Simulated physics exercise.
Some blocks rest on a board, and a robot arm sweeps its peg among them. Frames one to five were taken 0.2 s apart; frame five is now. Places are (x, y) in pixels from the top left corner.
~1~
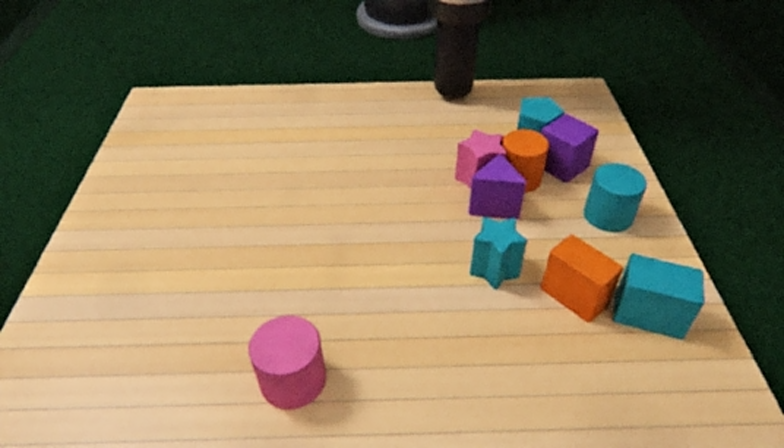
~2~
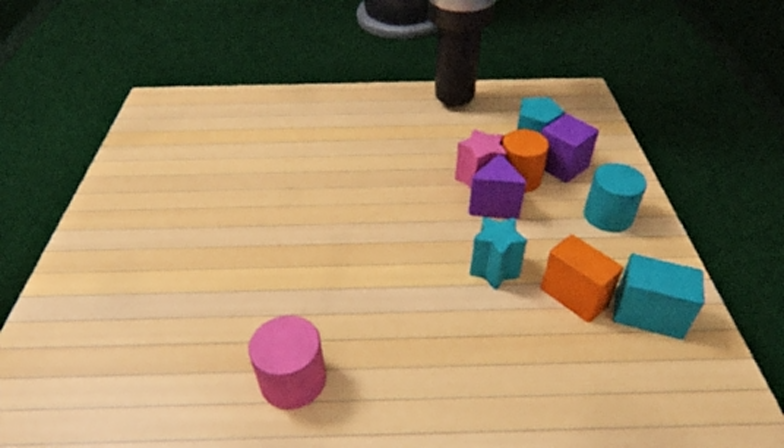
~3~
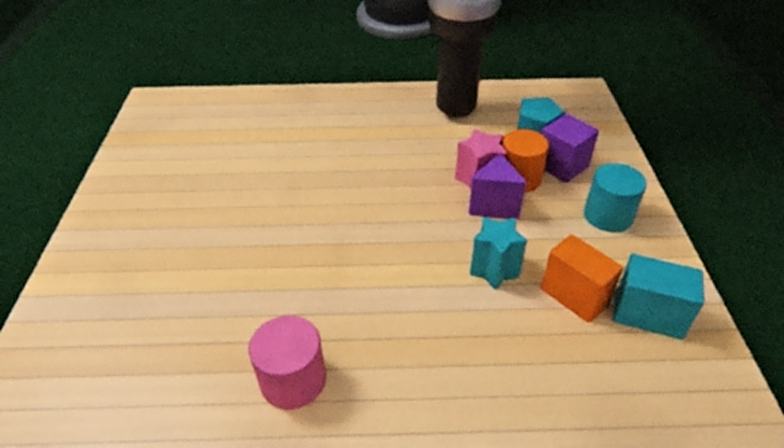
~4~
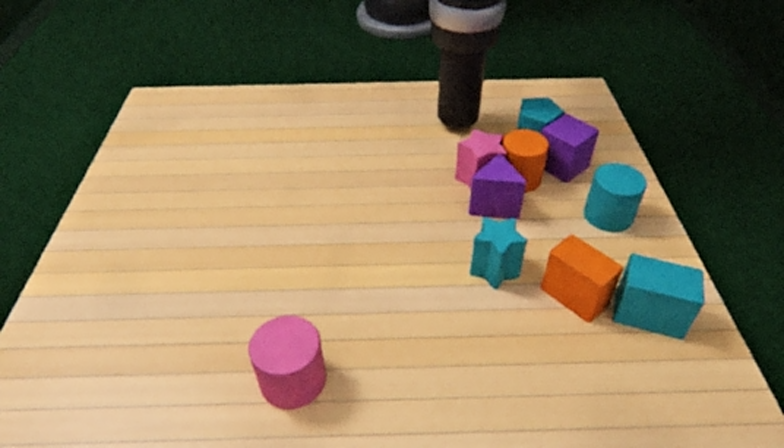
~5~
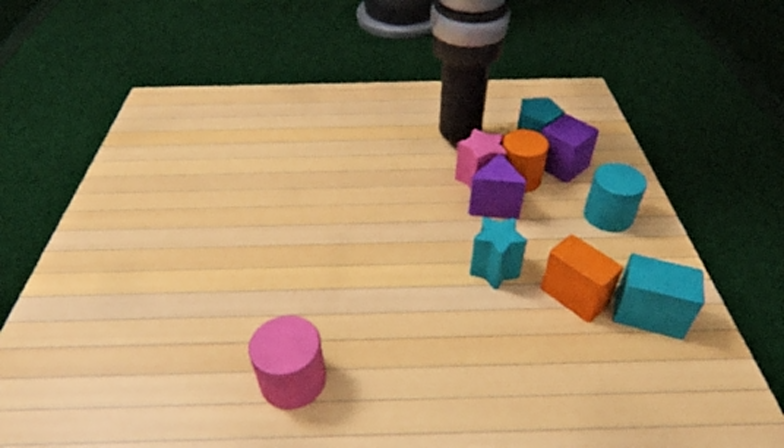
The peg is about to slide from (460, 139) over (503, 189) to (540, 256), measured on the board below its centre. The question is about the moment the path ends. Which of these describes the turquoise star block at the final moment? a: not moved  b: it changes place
I'll go with b - it changes place.
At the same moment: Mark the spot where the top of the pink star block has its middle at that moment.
Its top face will be centred at roughly (520, 243).
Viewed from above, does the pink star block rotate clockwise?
Answer: Yes.
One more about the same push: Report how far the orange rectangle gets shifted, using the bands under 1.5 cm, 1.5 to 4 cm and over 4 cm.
The orange rectangle moves under 1.5 cm.
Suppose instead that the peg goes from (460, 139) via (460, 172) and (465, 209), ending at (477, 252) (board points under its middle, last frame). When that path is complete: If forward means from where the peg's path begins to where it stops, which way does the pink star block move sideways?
It heads left.
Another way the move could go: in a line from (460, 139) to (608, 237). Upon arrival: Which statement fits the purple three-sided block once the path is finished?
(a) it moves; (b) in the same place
The correct letter is a.
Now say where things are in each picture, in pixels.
In the first frame, tip of the peg (453, 88), middles of tops, pink star block (484, 142), purple three-sided block (499, 170), turquoise star block (501, 232), orange disc (526, 142), orange rectangle (587, 258).
In the second frame, peg (455, 96), nothing pushed.
In the third frame, peg (456, 106), nothing pushed.
In the fourth frame, peg (458, 117), nothing pushed.
In the fifth frame, peg (460, 132), pink star block (484, 142), purple three-sided block (499, 170), turquoise star block (501, 232), orange disc (526, 142), orange rectangle (587, 258).
The first path, step by step. One third of the way, peg (491, 164); pink star block (493, 160); purple three-sided block (507, 185), turned 20° clockwise; orange disc (539, 149).
Two thirds of the way, peg (517, 202); pink star block (514, 201); purple three-sided block (531, 229), turned 35° clockwise; turquoise star block (498, 245), turned 35° clockwise; orange disc (569, 164).
At the end, peg (542, 248); pink star block (520, 243), turned 25° clockwise; purple three-sided block (530, 278), turned 60° clockwise; turquoise star block (480, 265), turned 80° clockwise; orange disc (569, 164); orange rectangle (593, 262), turned 20° anticlockwise.
